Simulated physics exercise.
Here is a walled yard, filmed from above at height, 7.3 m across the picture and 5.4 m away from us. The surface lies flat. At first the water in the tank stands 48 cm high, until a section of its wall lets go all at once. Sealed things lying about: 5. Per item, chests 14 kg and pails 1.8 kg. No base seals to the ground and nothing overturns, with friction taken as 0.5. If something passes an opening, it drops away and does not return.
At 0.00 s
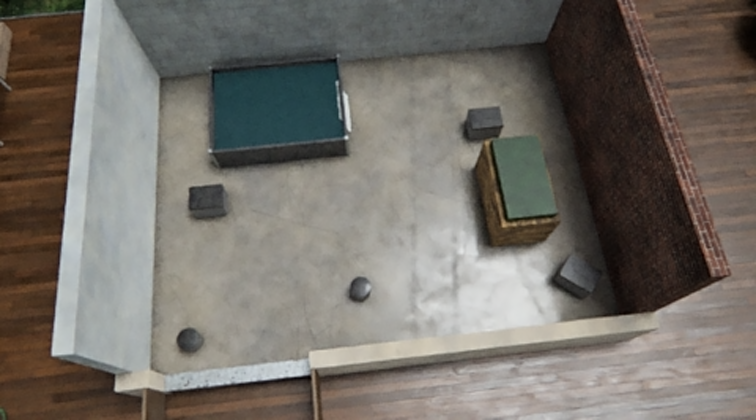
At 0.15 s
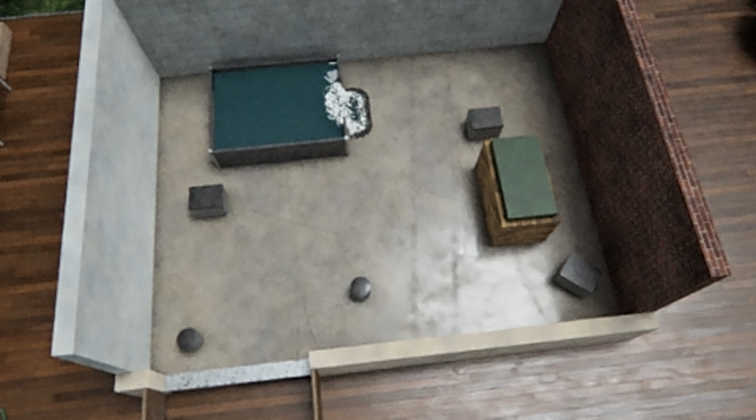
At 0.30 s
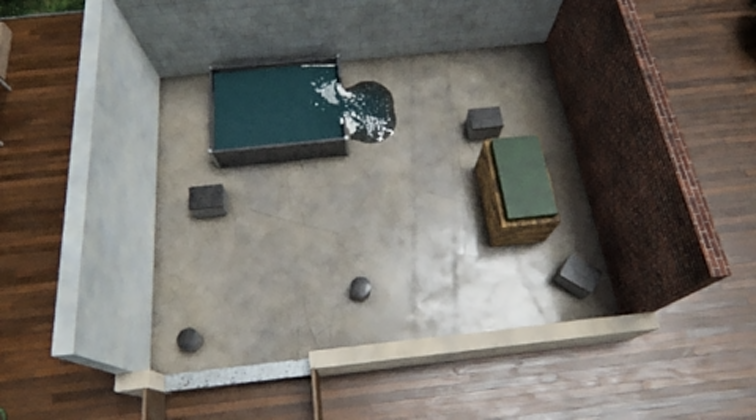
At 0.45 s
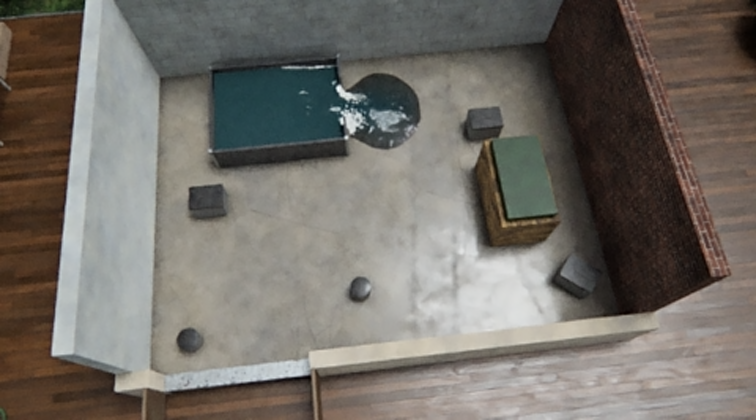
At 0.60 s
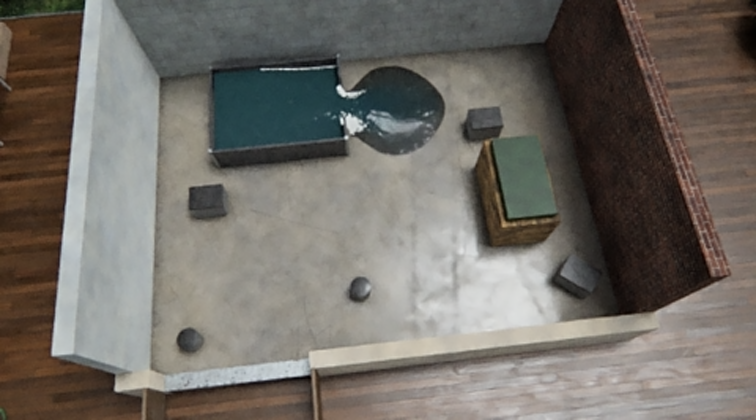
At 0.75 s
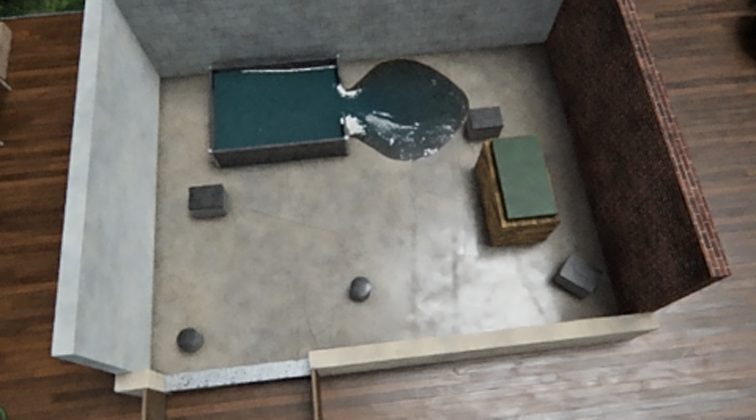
At first, dark teal water fills a rectangular tank at the upper left of a walled yard, with small dark blocks and rounded objects scattered around. Water bursts from the tank's right side in a white splash, then spreads rightward into a widening dark pool, reaching the nearest block while the objects stay put.
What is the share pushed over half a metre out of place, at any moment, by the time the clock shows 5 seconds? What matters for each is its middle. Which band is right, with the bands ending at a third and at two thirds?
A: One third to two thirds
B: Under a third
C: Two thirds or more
B, under a third.
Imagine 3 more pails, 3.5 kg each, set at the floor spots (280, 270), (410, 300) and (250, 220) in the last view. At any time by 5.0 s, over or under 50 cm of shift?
Result, one by one: Not exceeded, not exceeded and not exceeded.
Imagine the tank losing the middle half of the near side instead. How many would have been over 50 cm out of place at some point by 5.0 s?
The answer would then be 2.
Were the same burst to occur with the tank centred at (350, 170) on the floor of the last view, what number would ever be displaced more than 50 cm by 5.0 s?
Then 1 of them would.
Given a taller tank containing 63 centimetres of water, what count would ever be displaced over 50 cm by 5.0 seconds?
Count: 2.
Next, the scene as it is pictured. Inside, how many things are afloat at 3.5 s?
The count is 1.
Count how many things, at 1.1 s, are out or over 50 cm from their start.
The number comes to 0.
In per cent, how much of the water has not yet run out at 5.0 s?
100 % or so.
After 1.1 s 0 of 5 are over 50 cm from their spots; 0 afloat.
After 2.2 s 1 of 5 are over 50 cm from their spots; 0 afloat.
After 3.5 s 1 of 5 are over 50 cm from their spots; 1 afloat.
After 5.0 s 1 of 5 are over 50 cm from their spots, and 1 have been at some point; 0 afloat.
